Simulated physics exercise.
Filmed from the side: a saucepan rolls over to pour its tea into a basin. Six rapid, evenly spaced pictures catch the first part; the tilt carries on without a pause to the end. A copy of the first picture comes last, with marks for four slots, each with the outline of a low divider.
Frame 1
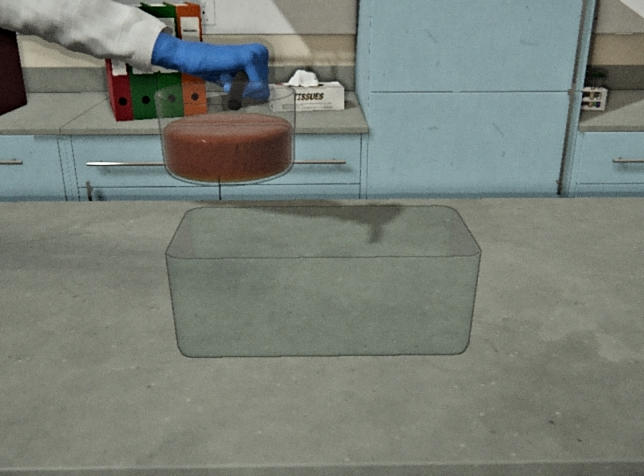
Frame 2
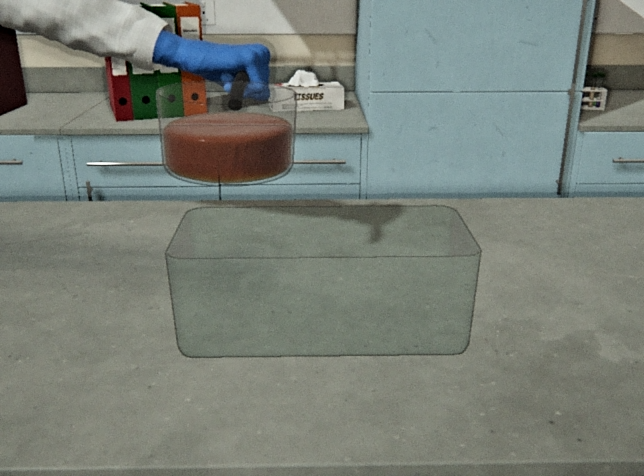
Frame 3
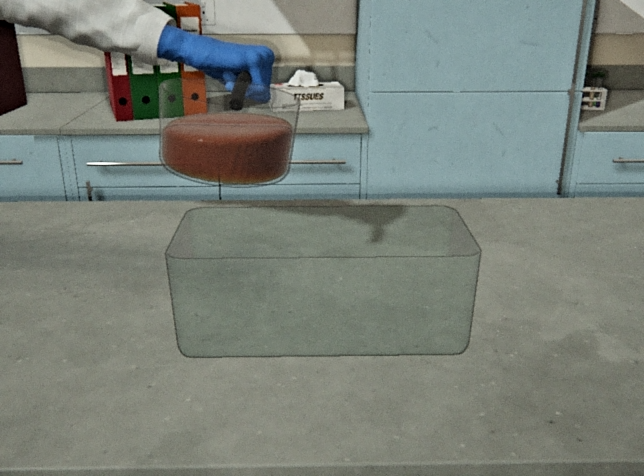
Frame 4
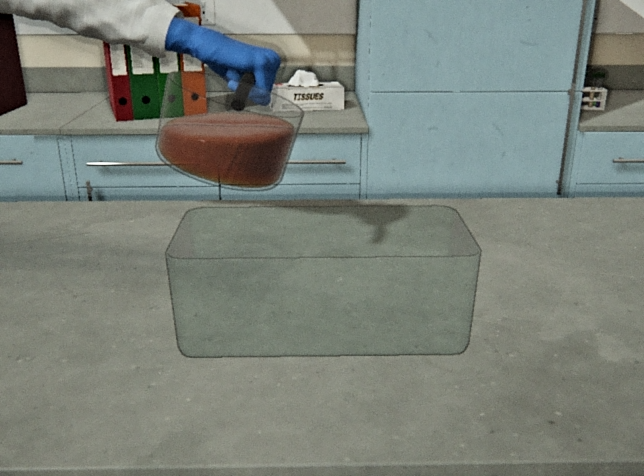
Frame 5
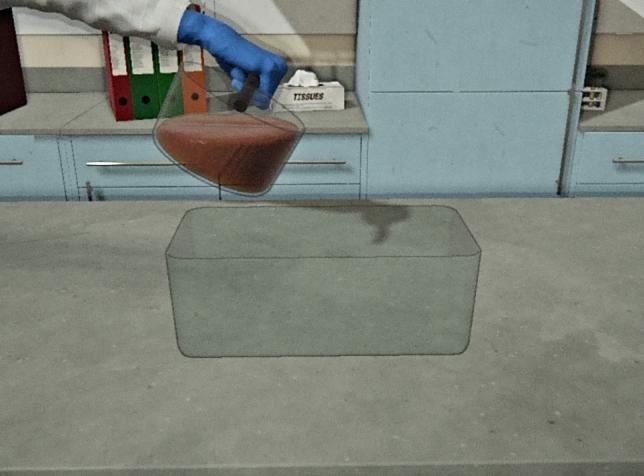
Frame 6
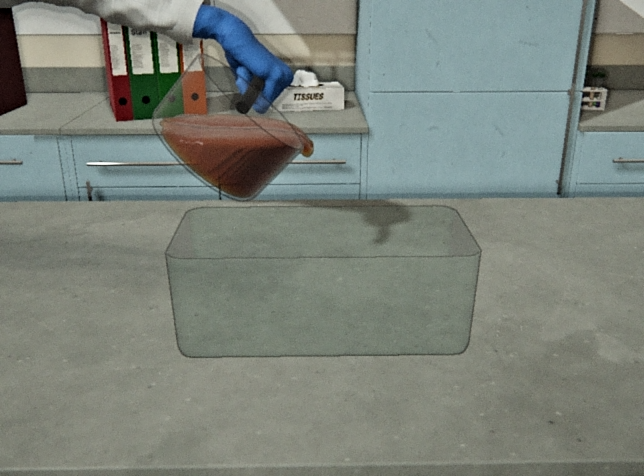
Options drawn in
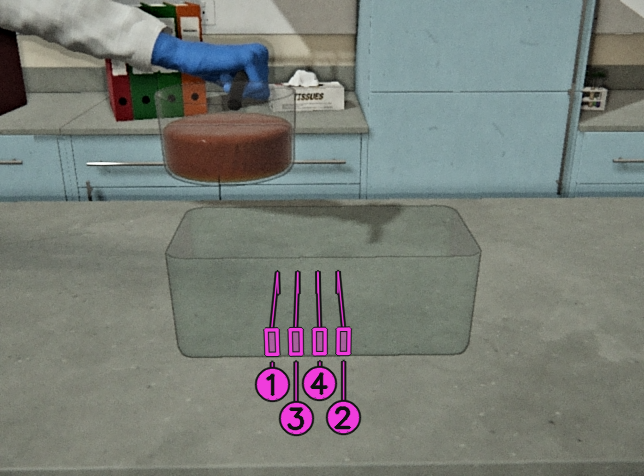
Clear saucepan of reddish-brown tea tilting steadily rightward in a blue-gloved hand above an empty basin, liquid just crossing its lip.
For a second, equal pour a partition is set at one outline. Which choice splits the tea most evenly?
Go for 2.
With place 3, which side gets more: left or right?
More ends on the right.
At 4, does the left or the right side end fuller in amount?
More ends on the right.
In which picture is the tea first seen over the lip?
In picture 6.
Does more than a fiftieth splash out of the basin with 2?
No, it does not.
On the marked copy, 1 at (272, 362); 2 at (343, 361); 3 at (296, 362); 4 at (319, 361).
If 1 is chosen, about 9 % ends left of the wall and 91 % right of it.
If 2 is chosen, about 46 % ends left of the wall and 54 % right of it.
If 3 is chosen, about 9 % ends left of the wall and 90 % right of it.
If 4 is chosen, about 24 % ends left of the wall and 75 % right of it.
